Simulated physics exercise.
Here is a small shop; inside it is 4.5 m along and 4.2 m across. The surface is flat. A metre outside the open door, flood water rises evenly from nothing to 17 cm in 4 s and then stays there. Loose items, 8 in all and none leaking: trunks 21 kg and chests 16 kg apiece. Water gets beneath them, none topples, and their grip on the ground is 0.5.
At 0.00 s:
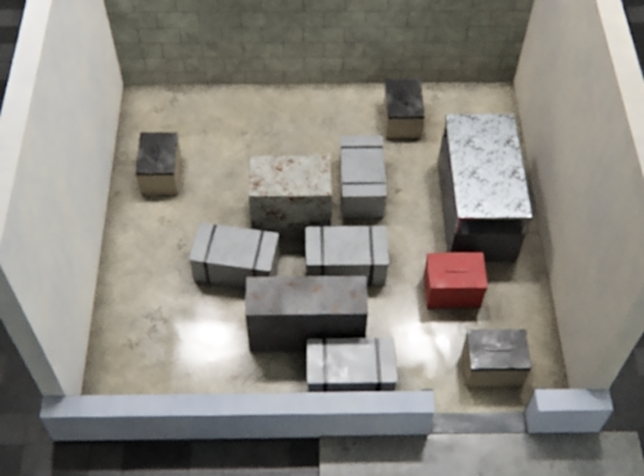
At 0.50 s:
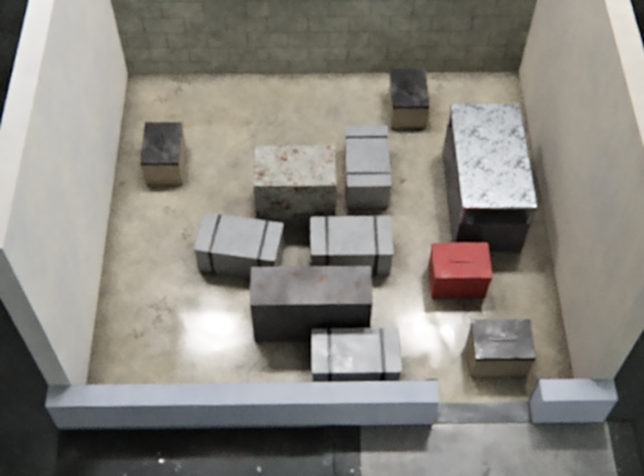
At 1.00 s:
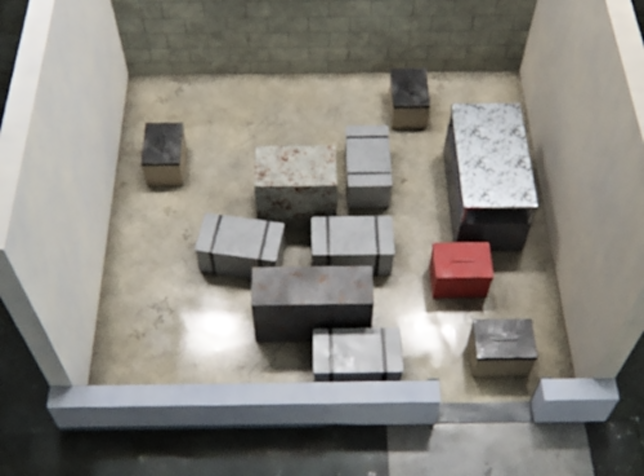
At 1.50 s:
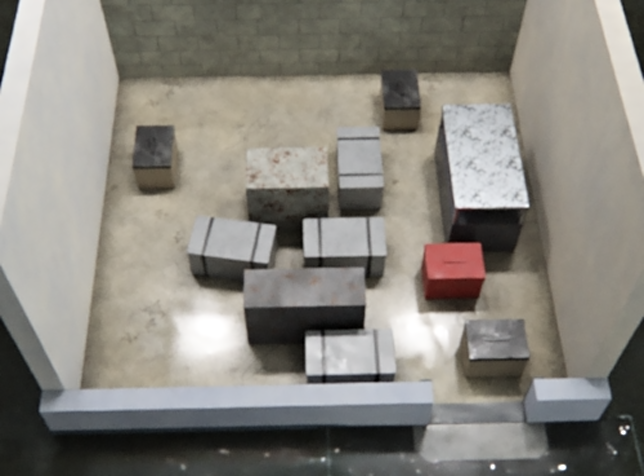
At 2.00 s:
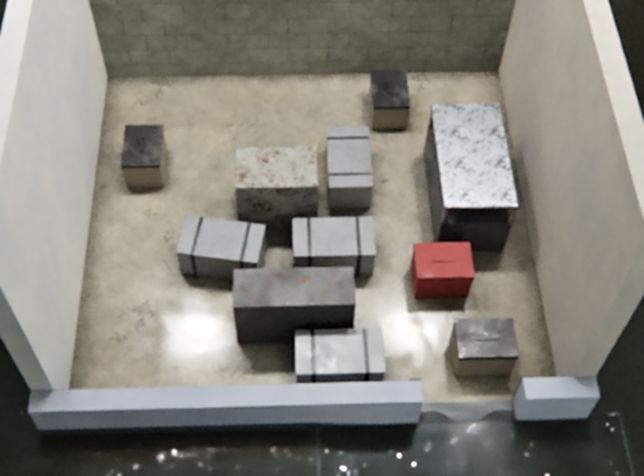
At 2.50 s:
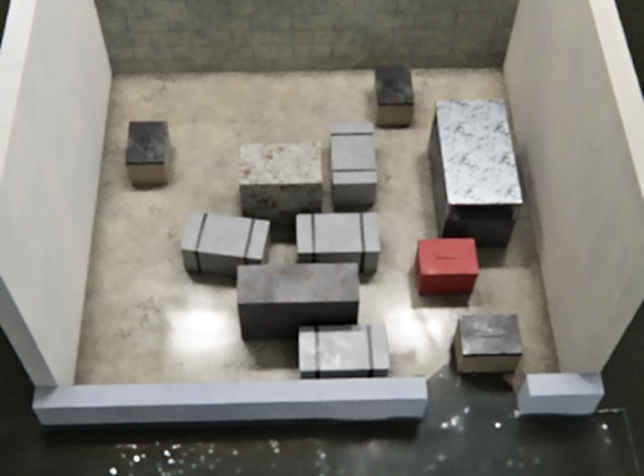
In a small shop, chests and trunks stay still while water reaches the open doorway.
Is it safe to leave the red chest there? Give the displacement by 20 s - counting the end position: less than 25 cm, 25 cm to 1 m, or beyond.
Red chest travels far.
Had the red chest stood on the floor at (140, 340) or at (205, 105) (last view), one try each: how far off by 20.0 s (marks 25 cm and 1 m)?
In turn: It moves a short way; it travels far.
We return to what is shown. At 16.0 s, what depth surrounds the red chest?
Roughly 8 cm.
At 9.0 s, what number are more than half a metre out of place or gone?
I count 2.
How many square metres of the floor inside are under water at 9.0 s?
Some 13 m2.
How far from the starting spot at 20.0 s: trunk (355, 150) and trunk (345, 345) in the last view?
In that order: 150 cm, 50 cm.
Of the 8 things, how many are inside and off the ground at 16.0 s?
I count 7.
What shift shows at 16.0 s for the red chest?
Roughly 200 cm by then.
After 4.0 s the red chest is near (448, 256), 0.0 m from its start, aground; 0 afloat.
After 9.0 s the red chest is near (405, 186), 0.9 m from its start, aground; 1 afloat.
After 16.0 s the red chest is near (451, 109), 1.9 m from its start, afloat; 7 afloat.
After 20.0 s the red chest is near (490, 108), 2.0 m from its start, afloat; 8 afloat.
